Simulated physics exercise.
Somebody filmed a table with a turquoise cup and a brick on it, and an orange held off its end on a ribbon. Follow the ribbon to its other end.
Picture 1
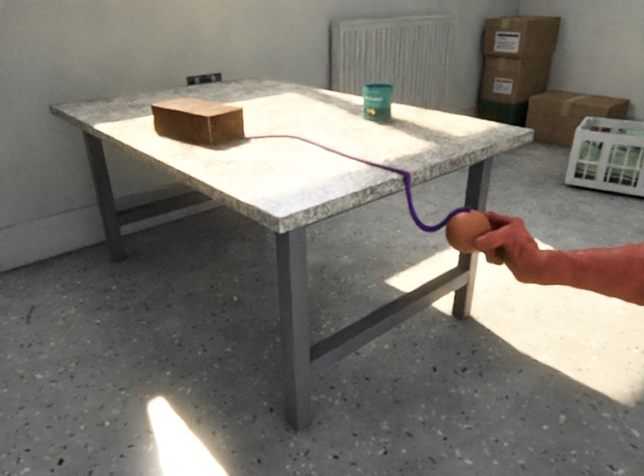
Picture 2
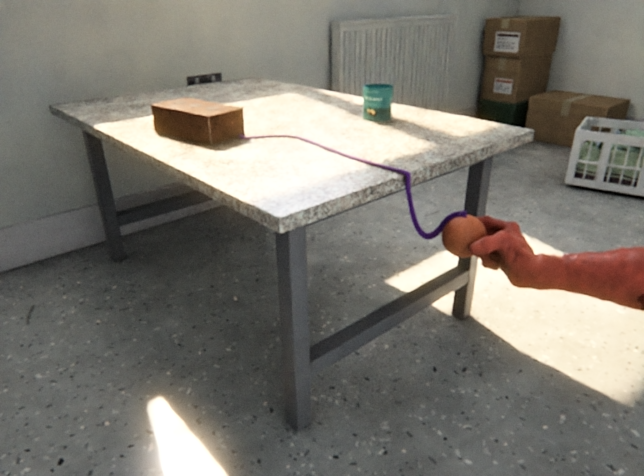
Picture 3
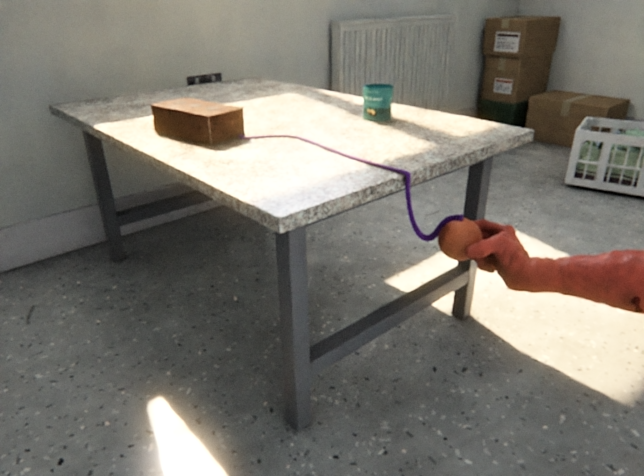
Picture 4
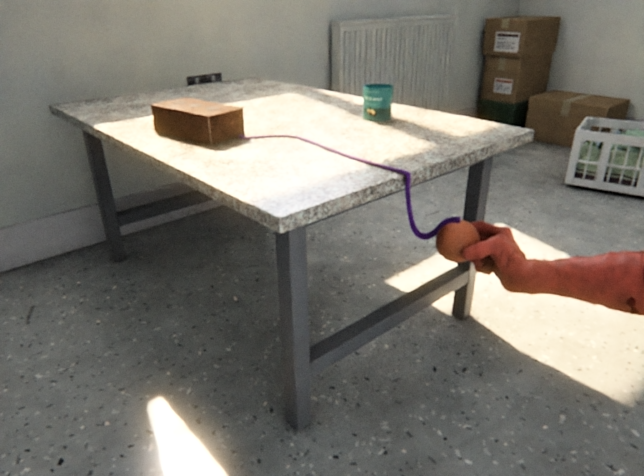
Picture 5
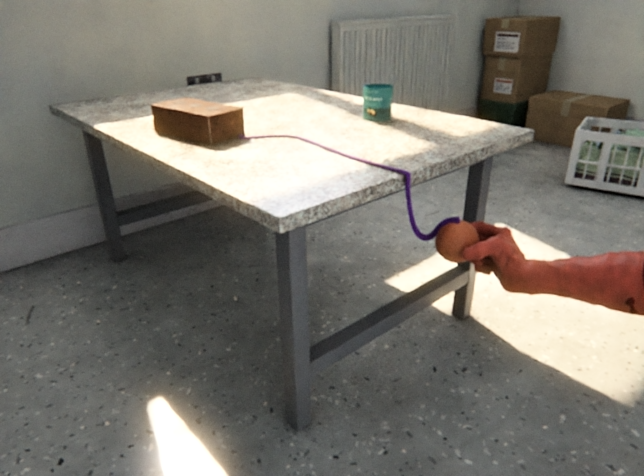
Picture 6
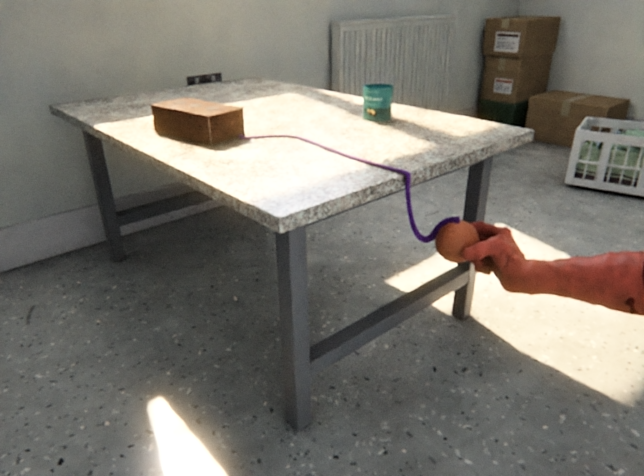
In a bare, grey-floored room with sunlit patches, a pale speckled table on grey metal legs is seen from slightly above and off one corner. A reddish-brown brick sits on the left of the tabletop and a turquoise cup farther back, while a purple ribbon runs from the brick over the near right edge to an orange held in a hand. The hand lowers the orange very slightly leftward, then stays nearly still.
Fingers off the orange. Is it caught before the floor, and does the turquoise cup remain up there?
The orange hangs in the air. The turquoise cup remains where it stands.
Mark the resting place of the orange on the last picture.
Near (343, 315).
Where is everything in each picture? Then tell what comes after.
The first frame shows orange (468, 232); brick (196, 105); turquoise cup (378, 86).
The second frame shows orange (464, 237).
The third frame shows orange (460, 240).
The fourth frame shows orange (457, 241); ribbon through (305, 139) (355, 158).
The fifth frame shows orange (457, 242); ribbon through (305, 139) (355, 158).
The sixth frame shows orange (457, 242); brick (196, 105); turquoise cup (378, 86); ribbon tied to the brick, with little slack.
Then, 0.64 s later than the last view, orange above the floor near (343, 297); brick as before; cup as before.
Then, 1.46 s later than the last view, orange above the floor near (362, 328); brick as before; cup as before.
Finally, orange above the floor near (343, 315); brick as before; cup as before. The orange ends up dangling and the turquoise cup keeps its place.
